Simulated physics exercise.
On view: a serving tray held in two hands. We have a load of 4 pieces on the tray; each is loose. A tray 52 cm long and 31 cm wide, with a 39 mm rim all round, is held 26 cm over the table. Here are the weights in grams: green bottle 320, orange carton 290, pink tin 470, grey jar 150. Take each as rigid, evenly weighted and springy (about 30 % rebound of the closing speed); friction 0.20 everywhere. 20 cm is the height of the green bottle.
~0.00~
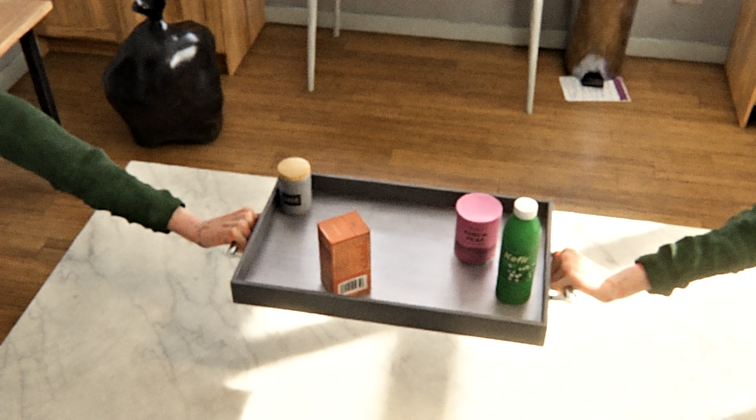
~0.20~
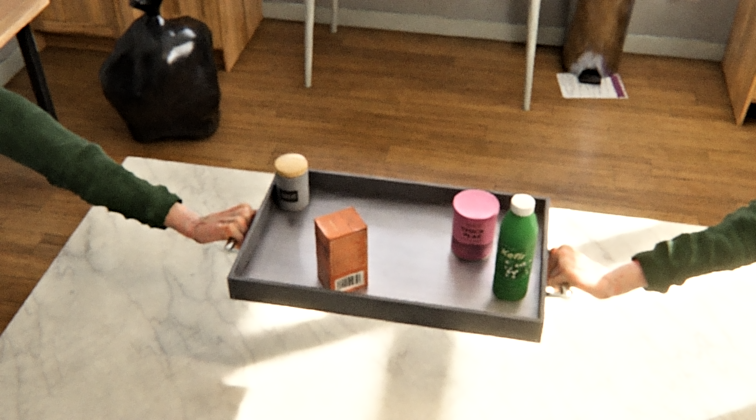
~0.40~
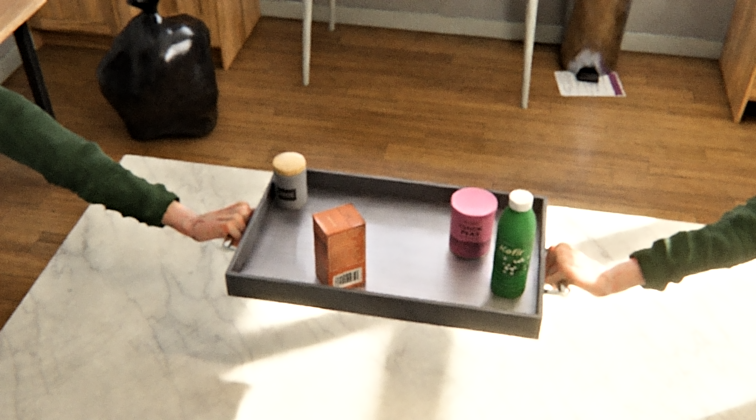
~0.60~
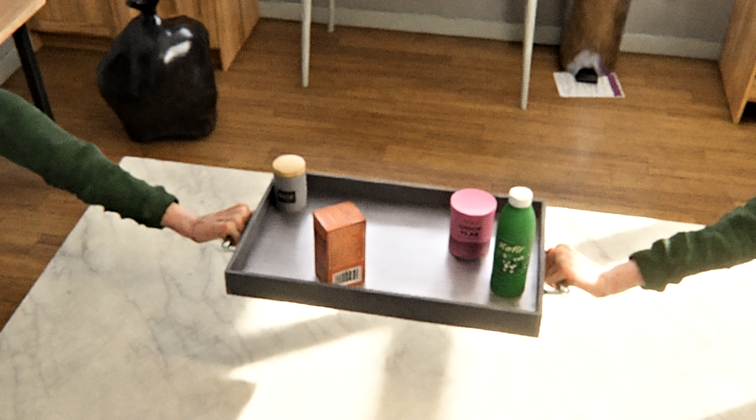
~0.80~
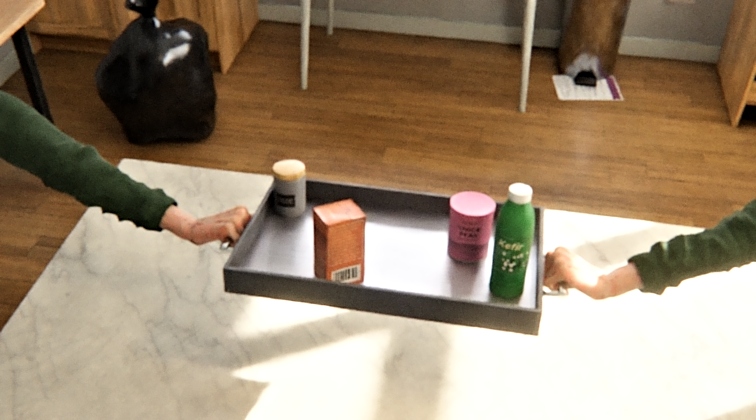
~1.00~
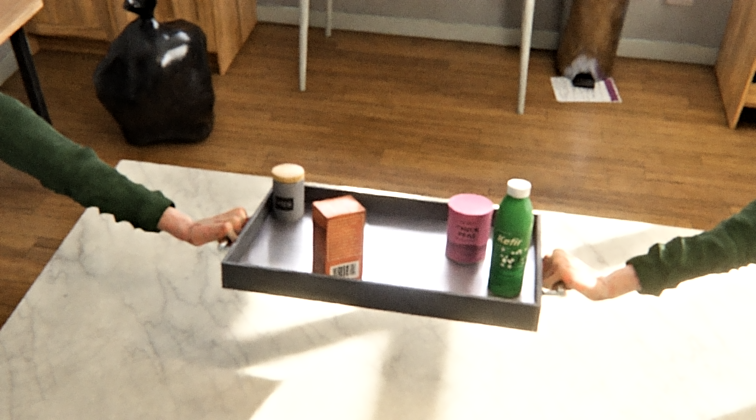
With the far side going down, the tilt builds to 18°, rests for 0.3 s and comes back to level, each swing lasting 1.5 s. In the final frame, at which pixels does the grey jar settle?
The grey jar settles near (289, 179).
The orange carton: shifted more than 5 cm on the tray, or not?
Orange carton: Moved.
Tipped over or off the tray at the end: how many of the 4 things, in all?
The number here is 1.
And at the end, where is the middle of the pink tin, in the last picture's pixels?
Its middle comes to rest around (472, 202).
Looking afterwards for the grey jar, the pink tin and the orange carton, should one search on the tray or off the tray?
Well, the grey jar does not come off, the pink tin does not come off, and the orange carton does not come off.
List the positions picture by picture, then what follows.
The first frame shows tray level; grey jar (295, 187); green bottle (519, 251).
The second frame shows tray level; pink tin (474, 226); green bottle (516, 248).
The third frame shows tray at 1°, far edge down; orange carton (340, 250); pink tin (472, 224).
The fourth frame shows tray at 4°, far edge down; green bottle (514, 242); orange carton (340, 248).
The fifth frame shows tray at 8°, far edge down; pink tin (470, 228); green bottle (513, 241).
The sixth frame shows tray at 12°, far edge down; grey jar (288, 192); orange carton (338, 241).
After 1.60 s, tray at 18°, far edge down; grey jar moved 2 cm near (292, 192); orange carton moved 14 cm; green bottle moved 14 cm.
After 2.10 s, tray at 17°, far edge down; green bottle now off the tray; grey jar moved 2 cm near (292, 192); orange carton moved 22 cm.
In the end (3.9 s), off the tray, green bottle; not toppled but over 5 cm from the start, orange carton and pink tin; grey jar under 5 cm from the start. At the end, from the last picture's camera, grey jar near (289, 179).
